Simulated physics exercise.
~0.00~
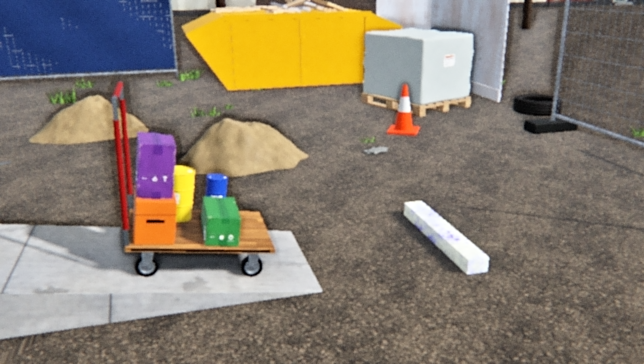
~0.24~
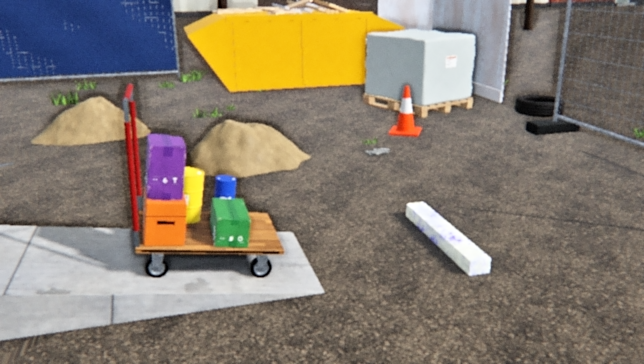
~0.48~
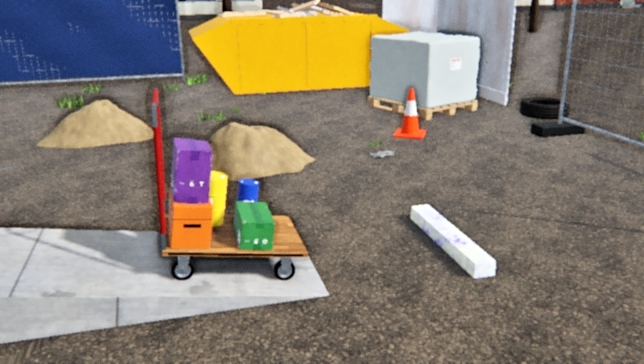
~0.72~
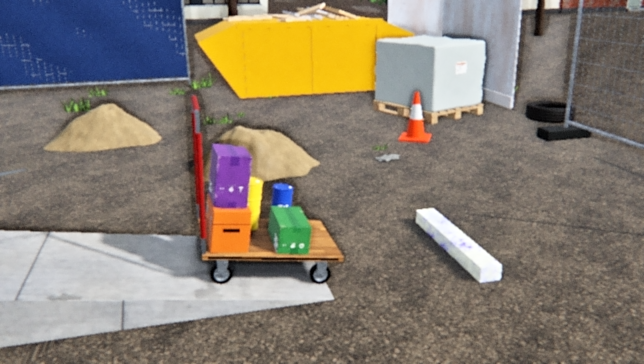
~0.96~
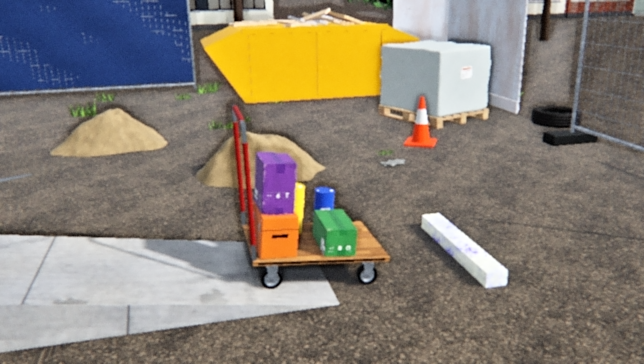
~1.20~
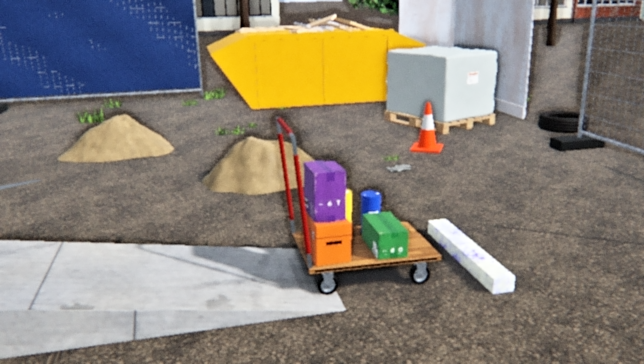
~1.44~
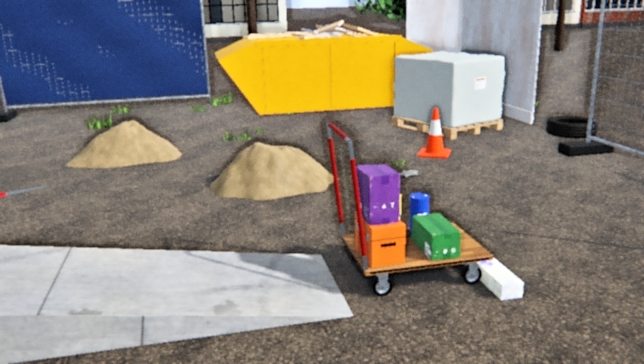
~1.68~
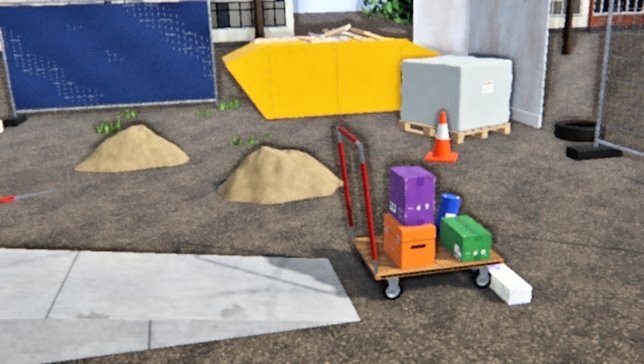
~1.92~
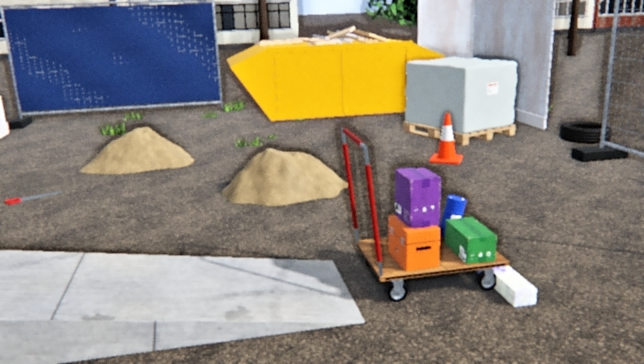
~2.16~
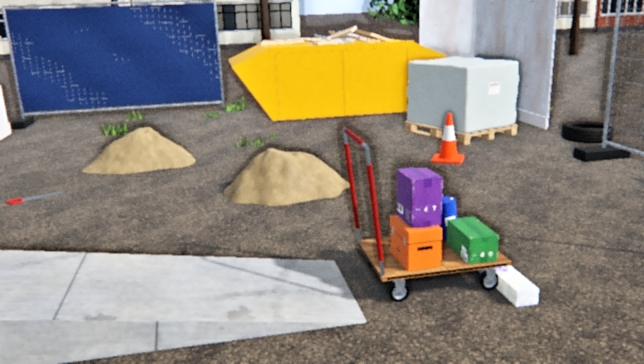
At the start, a flat trolley with a red handle stands on a pale paved slope at a building site, carrying a purple box on an orange toolbox, a green box, and yellow and blue canisters. It rolls right with nobody holding it, leaves the paving and crosses the dark ground while the view shifts slightly left. The trolley then stops against a white kerb block. As it halts, the blue canister tips a little, then settles back upright. The purple box stays on the toolbox, and the load rests aboard, with the yellow canister hidden from view.
